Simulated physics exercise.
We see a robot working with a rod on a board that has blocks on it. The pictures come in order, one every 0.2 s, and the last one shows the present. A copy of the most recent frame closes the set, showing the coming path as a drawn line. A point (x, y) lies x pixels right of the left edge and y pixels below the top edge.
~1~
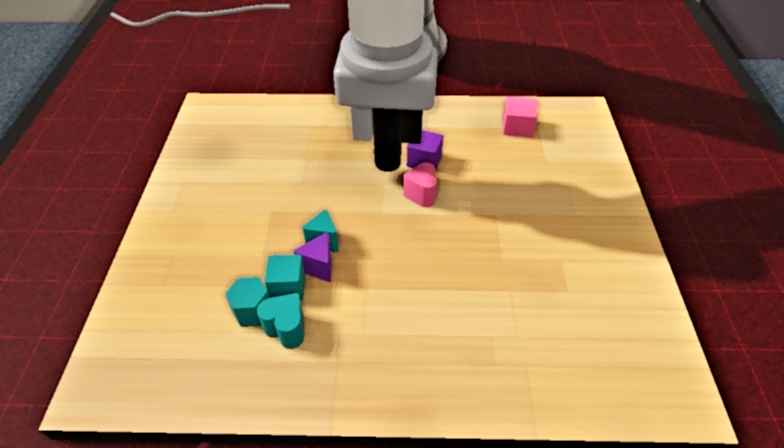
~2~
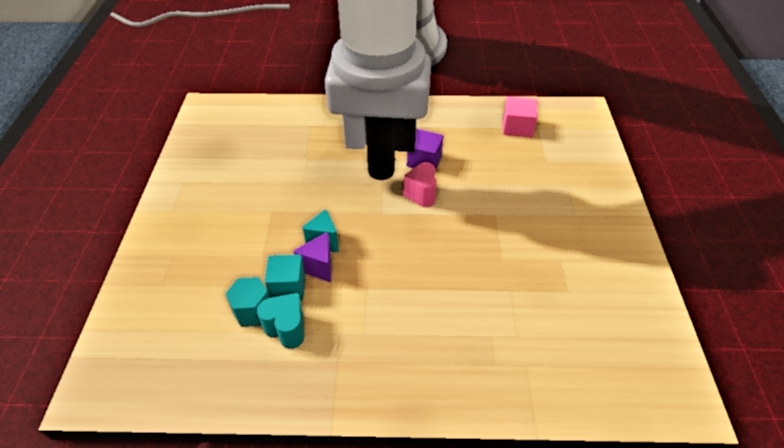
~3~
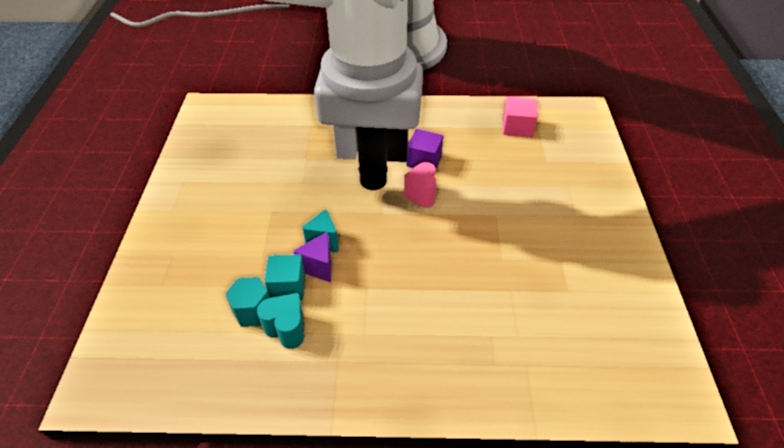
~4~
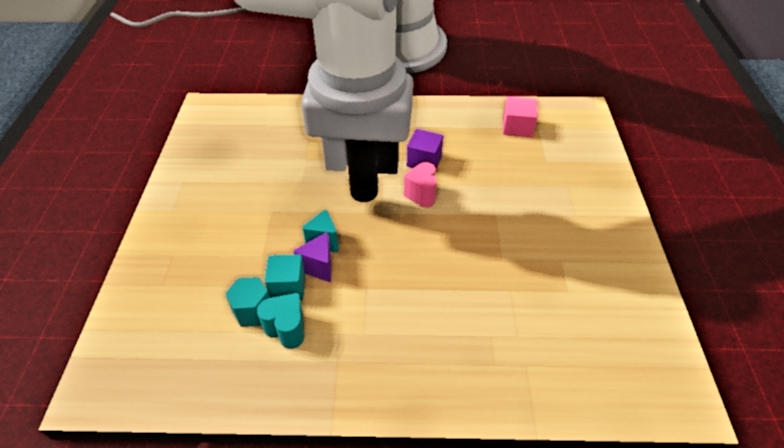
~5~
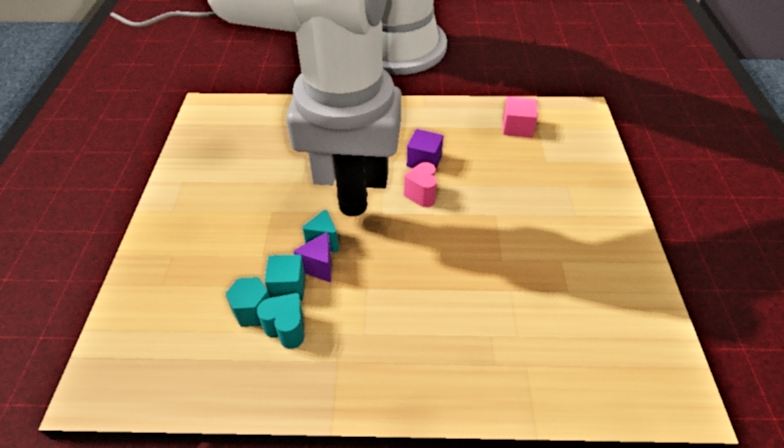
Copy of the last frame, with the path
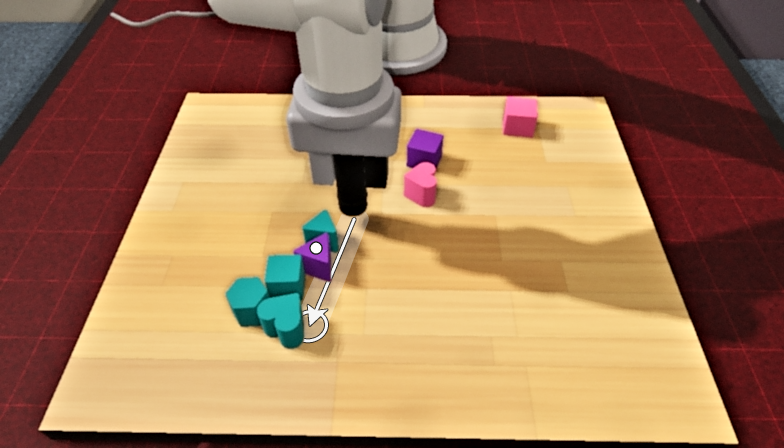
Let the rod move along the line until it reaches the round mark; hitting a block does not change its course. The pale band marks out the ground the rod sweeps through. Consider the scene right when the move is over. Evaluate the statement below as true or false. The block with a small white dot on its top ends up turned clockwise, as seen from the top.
Answer: True.
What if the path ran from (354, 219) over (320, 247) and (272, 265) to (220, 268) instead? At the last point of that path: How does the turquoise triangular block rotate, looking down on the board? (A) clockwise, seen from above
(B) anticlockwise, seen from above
B.
The drawn path runs from (354, 219) to (310, 326); the dot is on the purple triangular block.
On the path given first. One third of the way, rod (340, 240); turquoise hexagon (243, 294); turquoise four-sided block (278, 271); purple triangular block (311, 254), turned 15° clockwise; turquoise triangular block (310, 228).
Two thirds of the way, rod (324, 276); turquoise hexagon (218, 303); turquoise four-sided block (256, 280); purple triangular block (287, 276), turned 70° clockwise; turquoise triangular block (309, 231), turned 30° clockwise.
At the end, rod (307, 315); turquoise hexagon (216, 303), turned 15° anticlockwise; turquoise heart (270, 330), turned 35° clockwise; turquoise four-sided block (249, 281), turned 35° clockwise; purple triangular block (276, 299), turned 125° clockwise; turquoise triangular block (309, 231), turned 30° clockwise.
